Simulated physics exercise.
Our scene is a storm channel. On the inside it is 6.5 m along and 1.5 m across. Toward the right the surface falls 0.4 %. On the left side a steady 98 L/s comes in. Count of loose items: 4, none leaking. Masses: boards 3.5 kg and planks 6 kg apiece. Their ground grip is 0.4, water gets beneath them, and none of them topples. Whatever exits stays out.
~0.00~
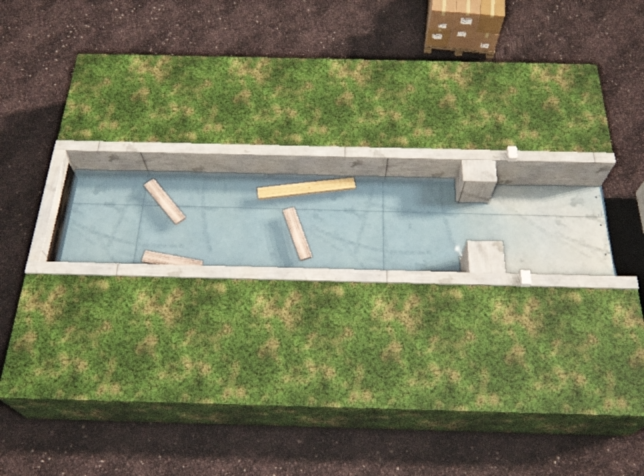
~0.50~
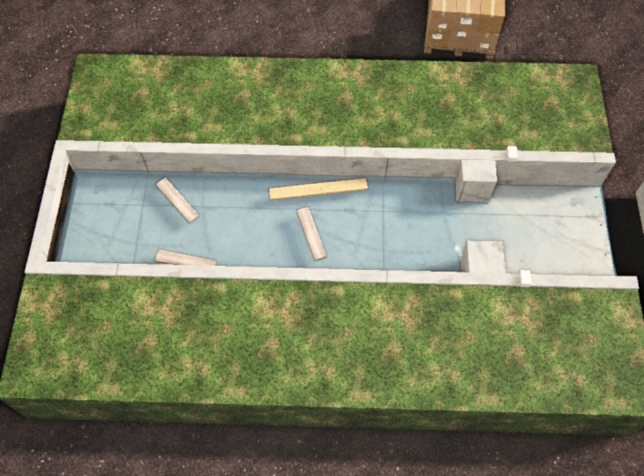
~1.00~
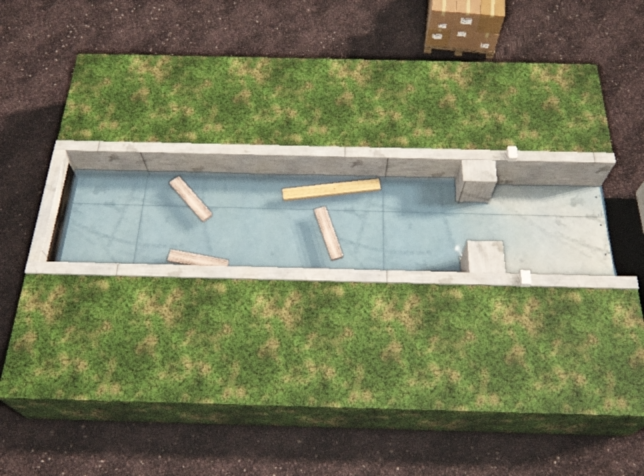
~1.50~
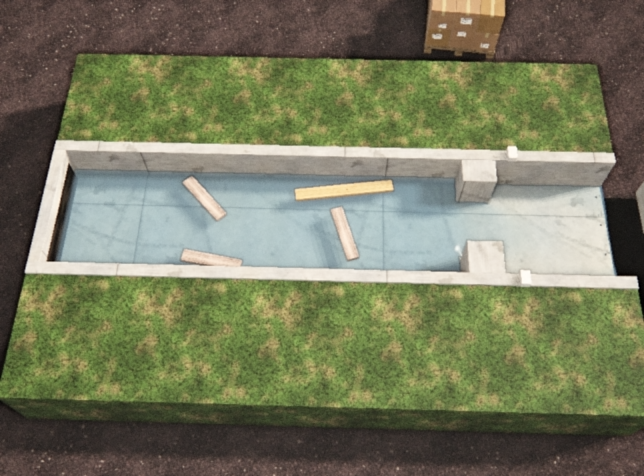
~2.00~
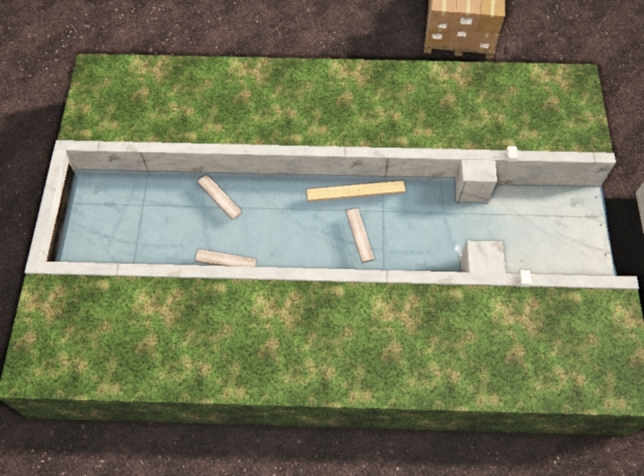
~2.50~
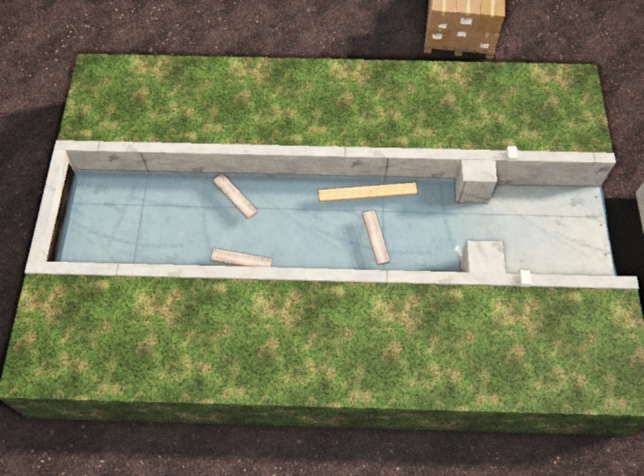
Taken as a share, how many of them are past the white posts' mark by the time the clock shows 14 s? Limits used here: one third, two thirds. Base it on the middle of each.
Answer: Two thirds plus.
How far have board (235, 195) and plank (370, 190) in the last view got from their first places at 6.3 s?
Put simply, 250 cm for the first and 350 cm for the second.
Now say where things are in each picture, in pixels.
The first picture shows a board at (297, 233), afloat; a board at (164, 201) floats; about 1340 L in view; 0 of 4 have shifted.
The second picture shows a board at (311, 233), afloat, 17 cm from its start; a board at (177, 199) floats, 16 cm from its start; about 1350 L in view; 4 of 4 have shifted.
The third picture shows a board at (328, 232), afloat, 37 cm from its start; a board at (190, 198), afloat, 32 cm from its start; 17 cm deep round most things; 4 of 4 have shifted.
The fourth picture shows a board at (345, 233), afloat, 57 cm from its start; a board at (204, 197) floats, 49 cm from its start; 17 cm deep round most things; 4 of 4 have shifted.
The fifth picture shows a board at (360, 234), afloat, 75 cm from its start; a board at (219, 196), afloat, 68 cm from its start; about 1360 L in view; 4 of 4 have shifted.
The sixth picture shows a board at (376, 237), afloat, 94 cm from its start; a board at (235, 195) floats, 87 cm from its start; about 1360 L in view; 4 of 4 have shifted.
After 3.5 s 0 of 4 are over the mark; 4 afloat.
After 6.3 s 2 of 4 are over the mark; 3 afloat.
After 10.0 s 4 of 4 are over the mark; 2 afloat.
After 14.0 s 4 of 4 are over the mark; 0 afloat.
